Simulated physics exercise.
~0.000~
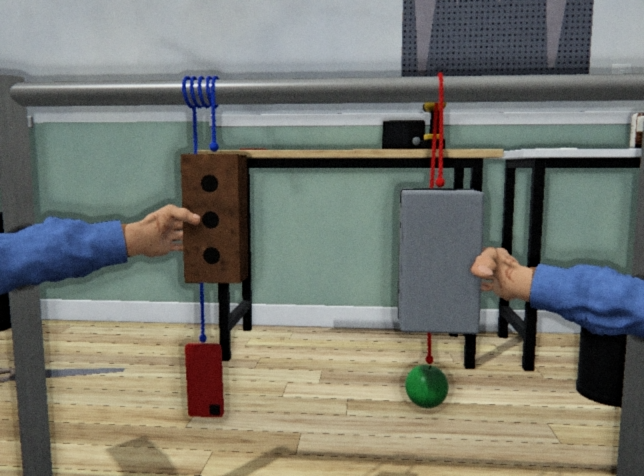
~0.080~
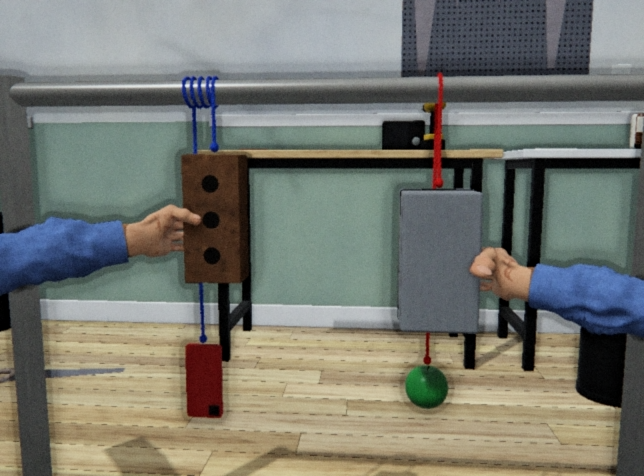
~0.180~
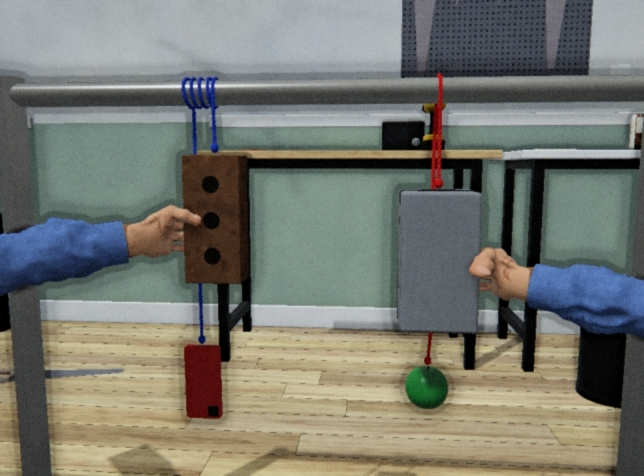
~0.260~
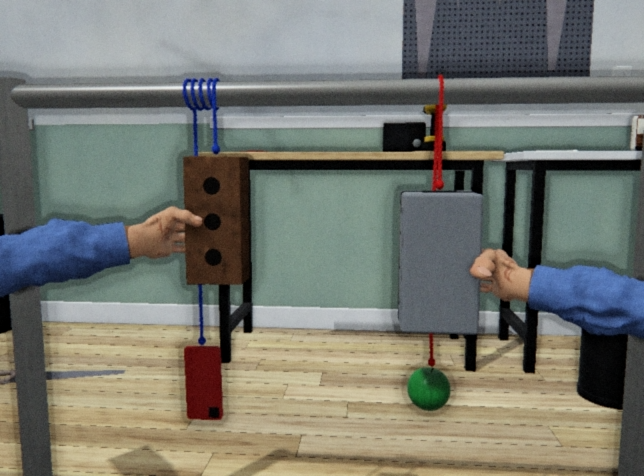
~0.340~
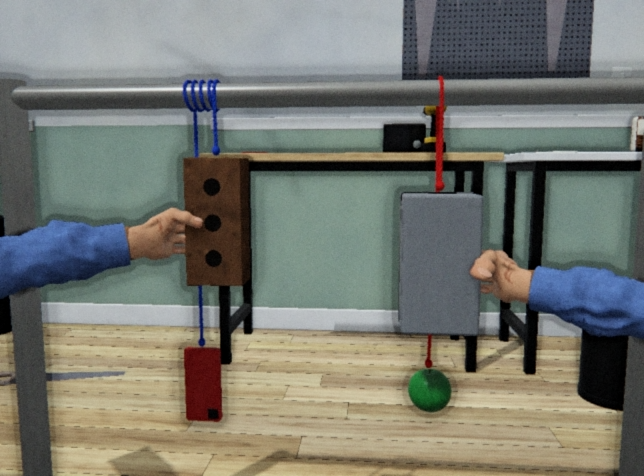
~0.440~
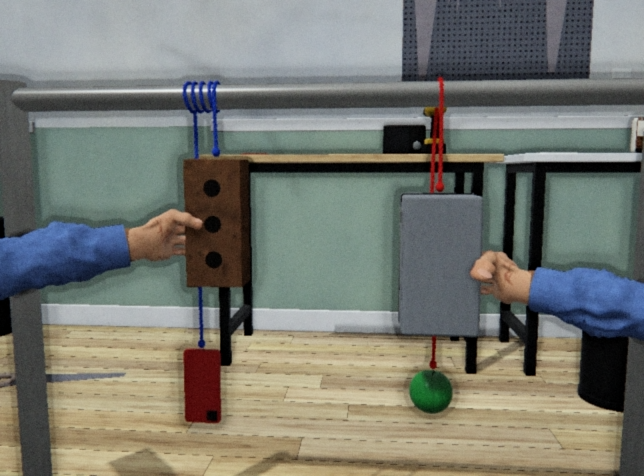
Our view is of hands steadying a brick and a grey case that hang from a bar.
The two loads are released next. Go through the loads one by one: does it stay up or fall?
Brick: Stays up. Grey case: Falls.
After 0.74 s, brick hanging near (217, 220); grey case dropping near (435, 371).
After 1.02 s, brick hanging near (216, 219); grey case on the floor.
At rest, brick hanging near (216, 219); grey case on the floor. The brick keeps its height and the grey case runs down to the floor.
